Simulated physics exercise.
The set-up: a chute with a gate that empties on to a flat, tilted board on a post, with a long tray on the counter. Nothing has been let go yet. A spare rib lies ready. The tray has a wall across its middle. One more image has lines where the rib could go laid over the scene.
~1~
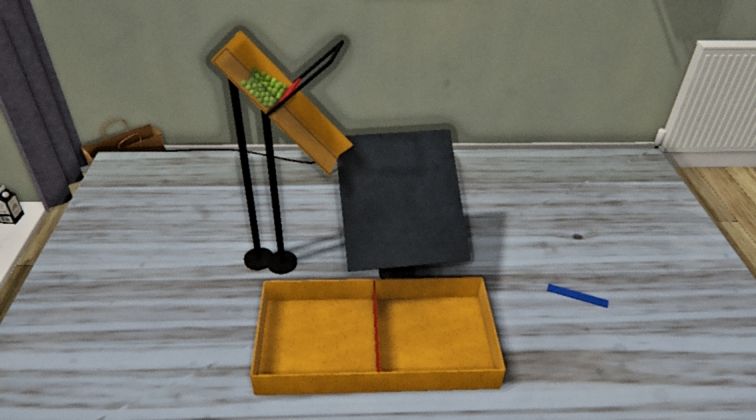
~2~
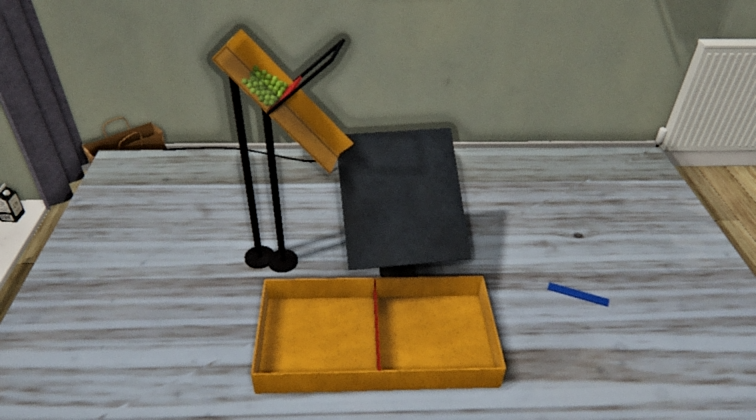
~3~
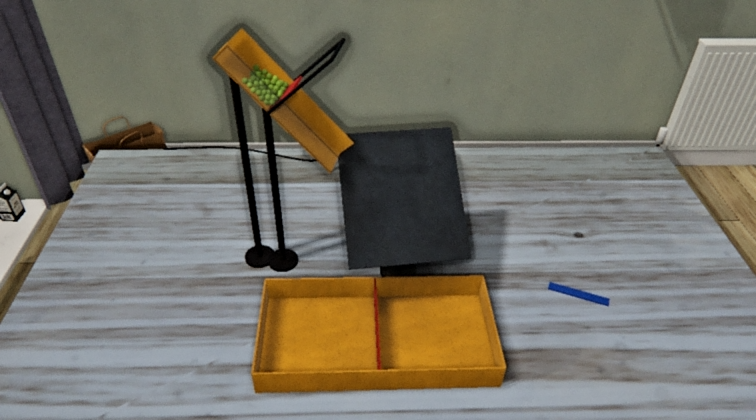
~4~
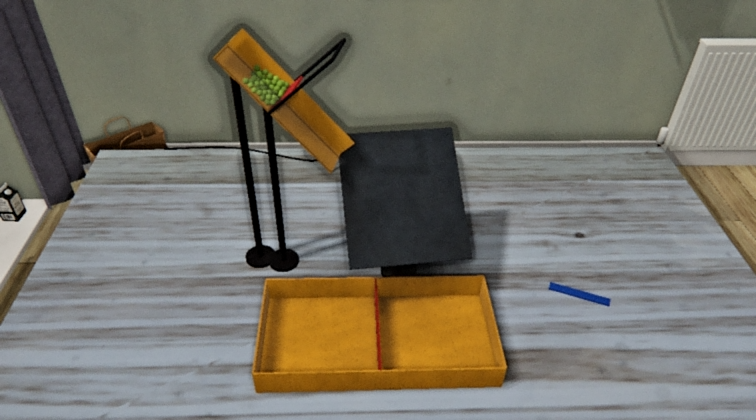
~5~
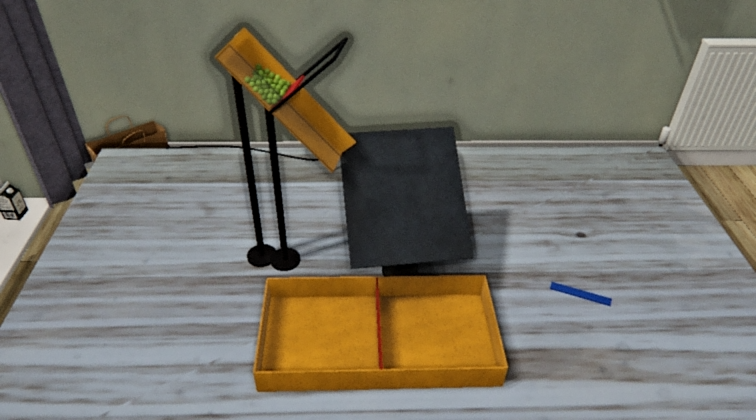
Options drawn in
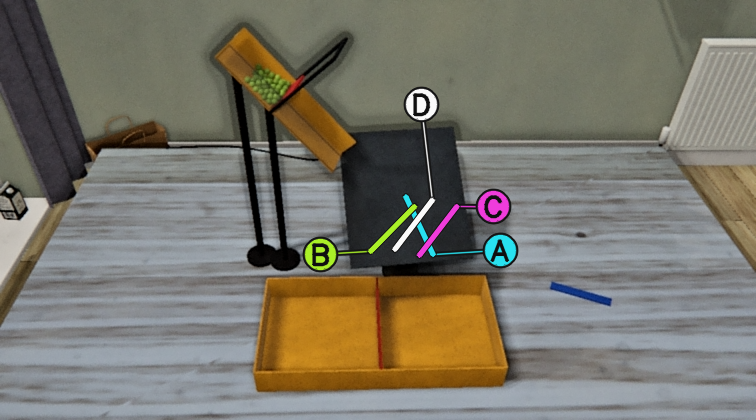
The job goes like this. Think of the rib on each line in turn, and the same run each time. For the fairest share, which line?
The answer is line D.
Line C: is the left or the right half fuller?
More lands on the right.
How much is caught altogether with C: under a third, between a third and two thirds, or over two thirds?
Line C gives over two thirds.
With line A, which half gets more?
More lands on the right.
On the marked copy, line A from (405, 196) to (433, 254); line B from (414, 206) to (370, 251); line C from (456, 206) to (419, 255); line D from (432, 200) to (394, 249).
If A is chosen, of what is caught, only a few in the left half, all but a few in the right.
If B is chosen, of what is caught, all but a few in the left half, a small share in the right.
If C is chosen, of what is caught, a small share in the left half, all but a few in the right.
If D is chosen, of what is caught, close to half in the left half, close to half in the right.
